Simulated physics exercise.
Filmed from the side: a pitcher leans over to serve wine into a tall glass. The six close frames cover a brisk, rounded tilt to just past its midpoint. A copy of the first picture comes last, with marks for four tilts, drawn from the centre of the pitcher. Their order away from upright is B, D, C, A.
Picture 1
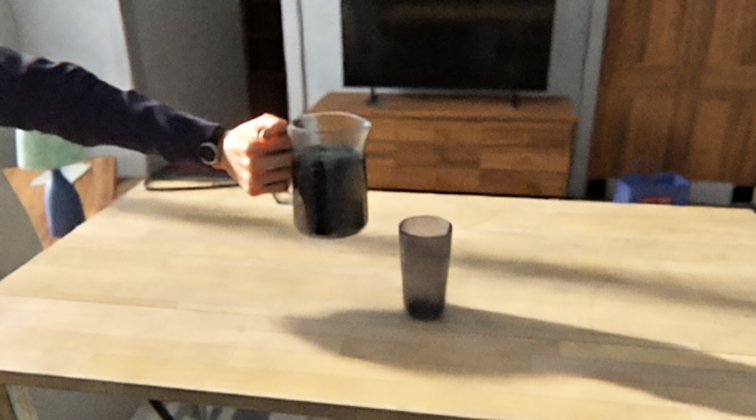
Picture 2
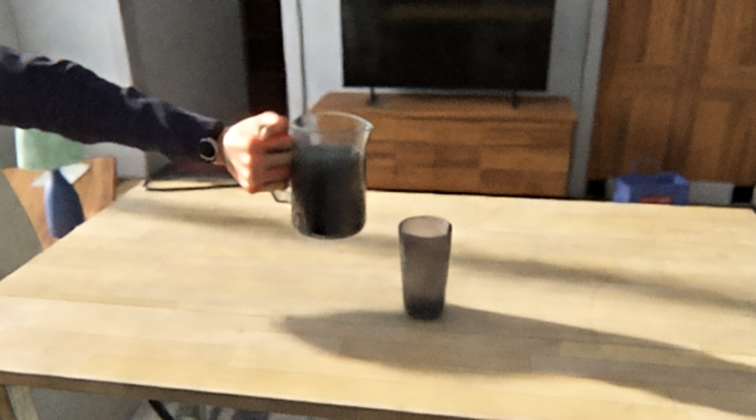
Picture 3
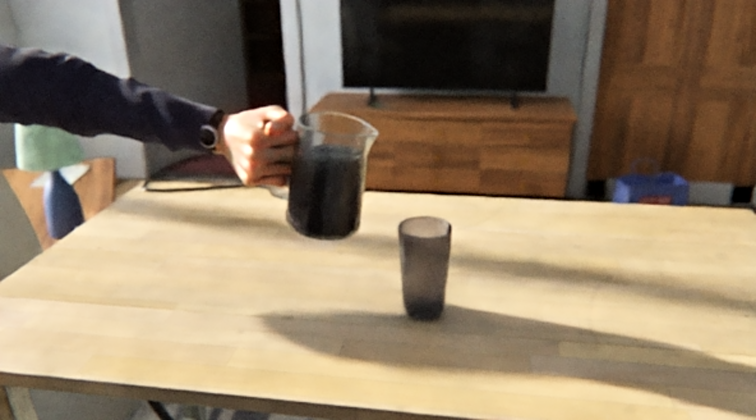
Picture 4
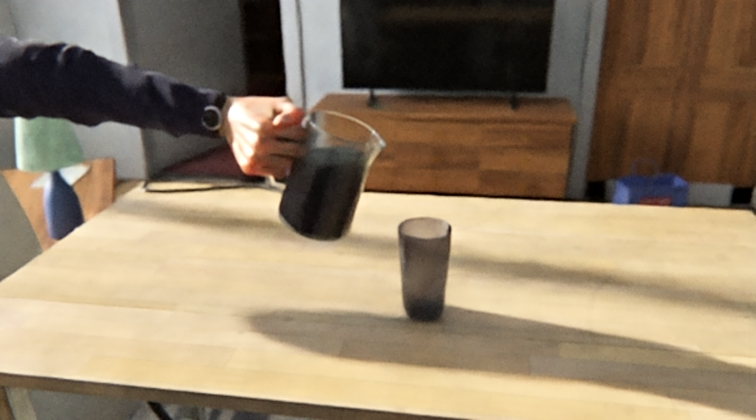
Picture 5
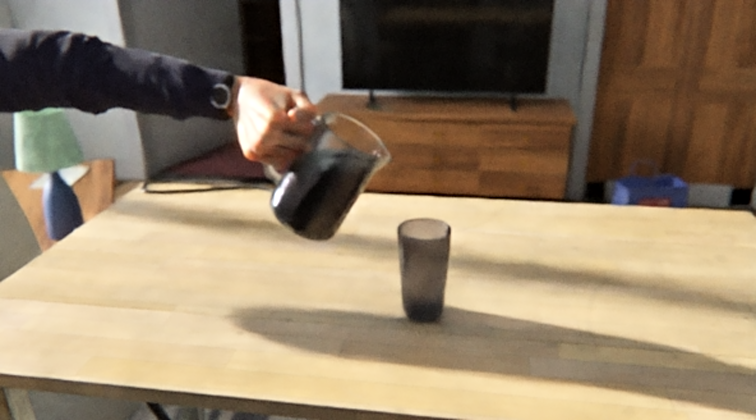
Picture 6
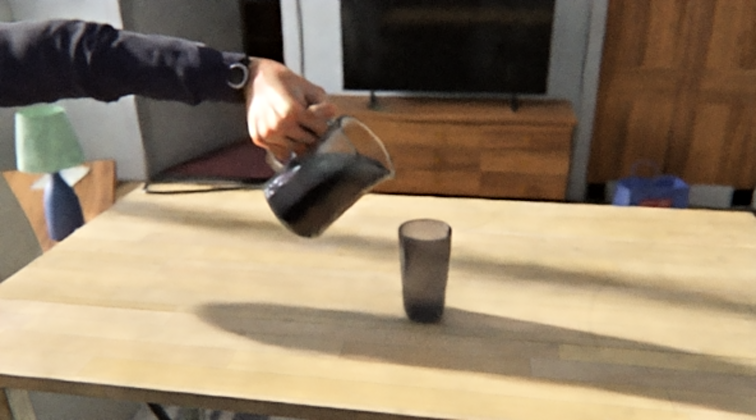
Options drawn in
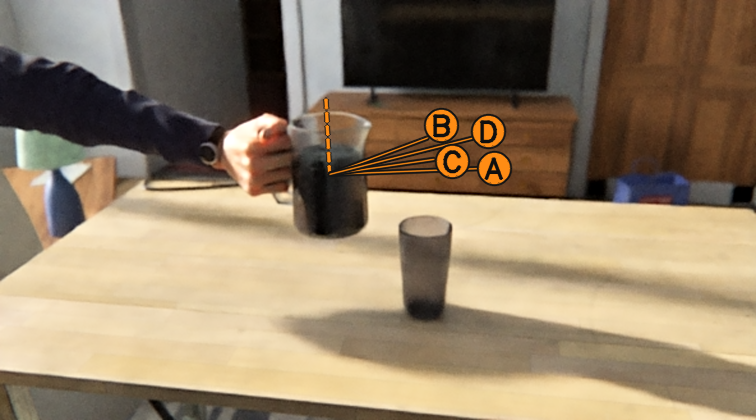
At a pale wooden table in a sunlit room, a hand held a glass pitcher of dark wine upright near a tall glass, then steadily tilted it rightward, with nothing leaving the lip.
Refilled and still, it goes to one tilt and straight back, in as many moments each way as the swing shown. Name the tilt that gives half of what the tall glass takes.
The best mark is B.
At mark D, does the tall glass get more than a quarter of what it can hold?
Yes.
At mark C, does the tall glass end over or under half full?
Over half.
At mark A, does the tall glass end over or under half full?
Over half.
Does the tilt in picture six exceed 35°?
Yes, it does.
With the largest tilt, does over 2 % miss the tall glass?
Yes.
In orange, A at (477, 168); B at (427, 137); C at (434, 159); D at (472, 138).
With A, the tall glass ends with about 90 % of what it can hold; 13 % of the wine is spilt.
With B, the tall glass ends with about 49 % of what it can hold.
With C, the tall glass ends with about 90 % of what it can hold.
With D, the tall glass ends with about 70 % of what it can hold.
